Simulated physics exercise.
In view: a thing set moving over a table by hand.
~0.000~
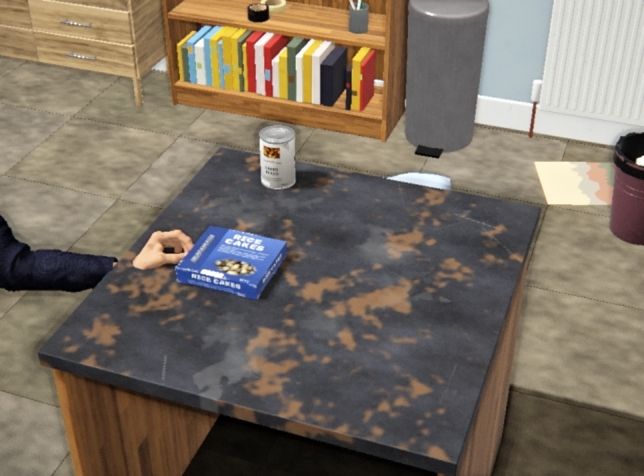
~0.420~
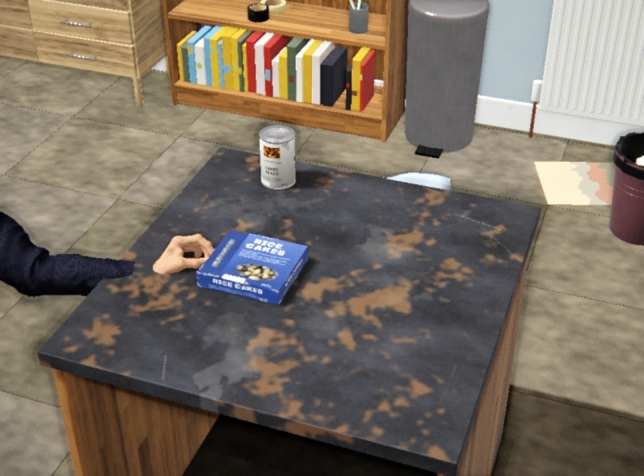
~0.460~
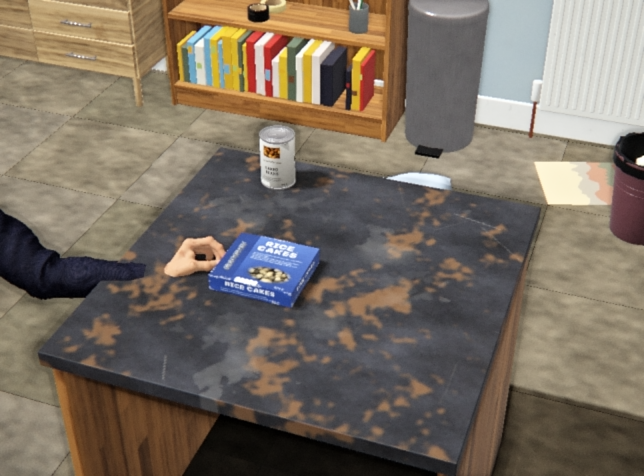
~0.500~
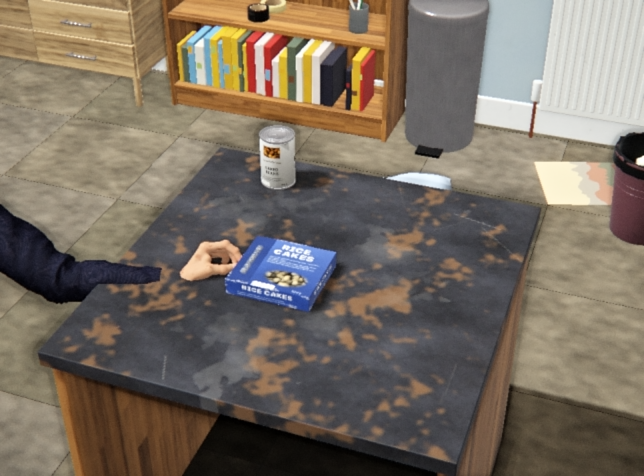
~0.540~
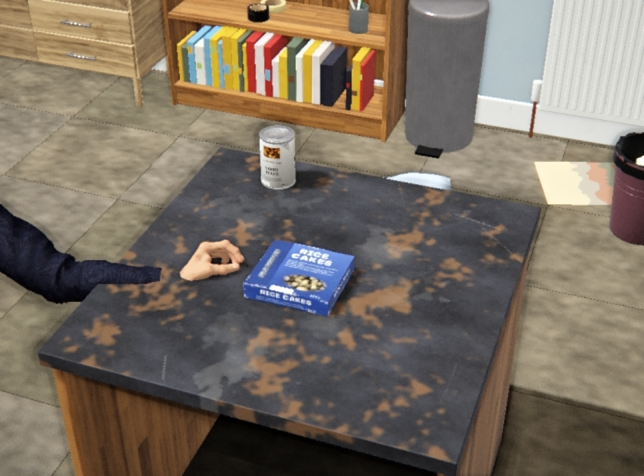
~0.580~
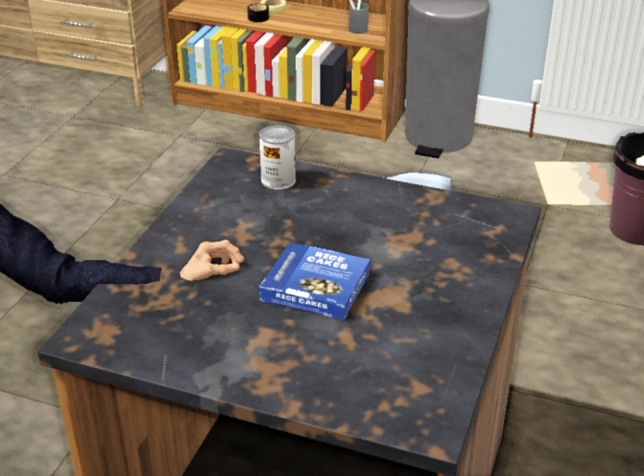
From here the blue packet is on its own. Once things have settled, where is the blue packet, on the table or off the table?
The blue packet is still on the table.
After 0.68 s, blue packet shifted about its own width near (345, 286).
After 0.78 s, blue packet shifted about its own width near (358, 289).
In the end (1.9 s), moved from the start, blue packet. At the end, from the last picture's camera, blue packet near (359, 289).
